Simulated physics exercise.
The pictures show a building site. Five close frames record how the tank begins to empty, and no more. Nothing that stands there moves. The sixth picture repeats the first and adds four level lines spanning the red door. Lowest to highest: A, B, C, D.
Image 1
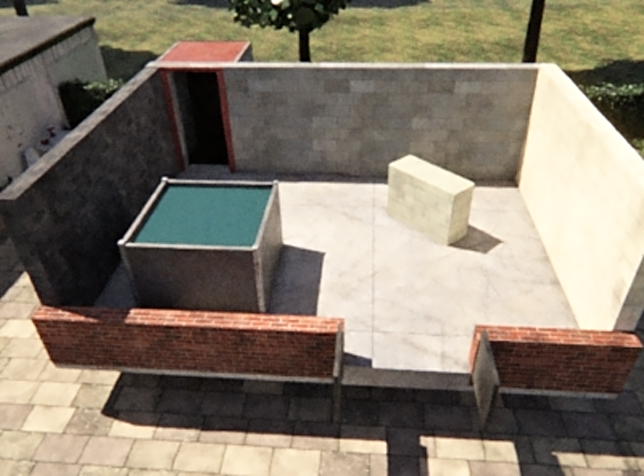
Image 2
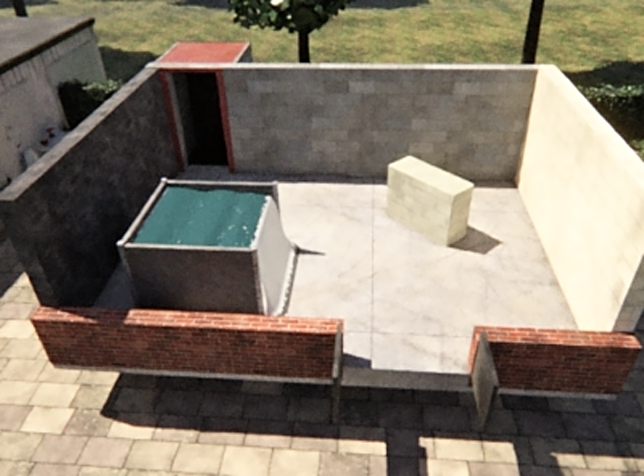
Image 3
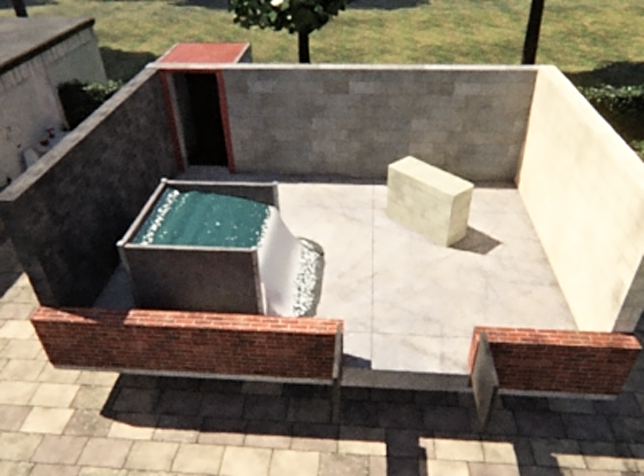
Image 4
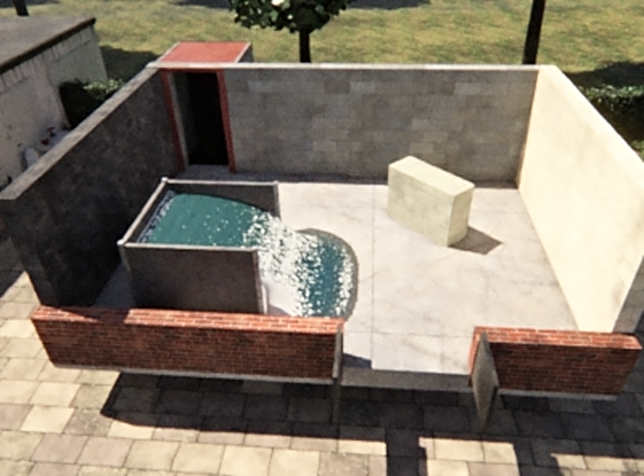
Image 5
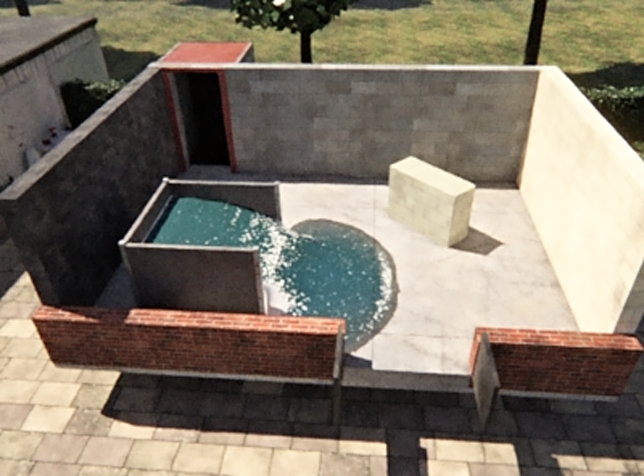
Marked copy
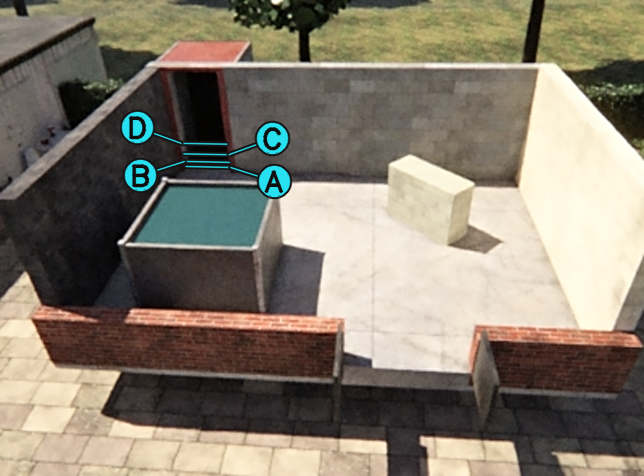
At the start, teal water rests level in a square tank inside a walled yard with a pale block and a red-framed doorway. The tank's right side opens, and water pours out, foaming onto the pale floor. The water in the tank lowers as a rounded, white-flecked pool spreads rightward toward the block.
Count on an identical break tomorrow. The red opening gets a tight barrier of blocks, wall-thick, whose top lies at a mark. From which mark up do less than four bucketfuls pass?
Use height A.
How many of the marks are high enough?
All of them.
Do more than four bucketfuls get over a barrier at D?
No.
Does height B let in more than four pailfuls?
No, that is safe.
On the marked copy, A at (208, 166); B at (207, 161); C at (205, 154); D at (204, 143); from the bottom up A, B, C, D.
If A is chosen, a bucket or two gets in.
If B is chosen, nothing gets over.
If C is chosen, nothing gets over.
If D is chosen, nothing gets over.
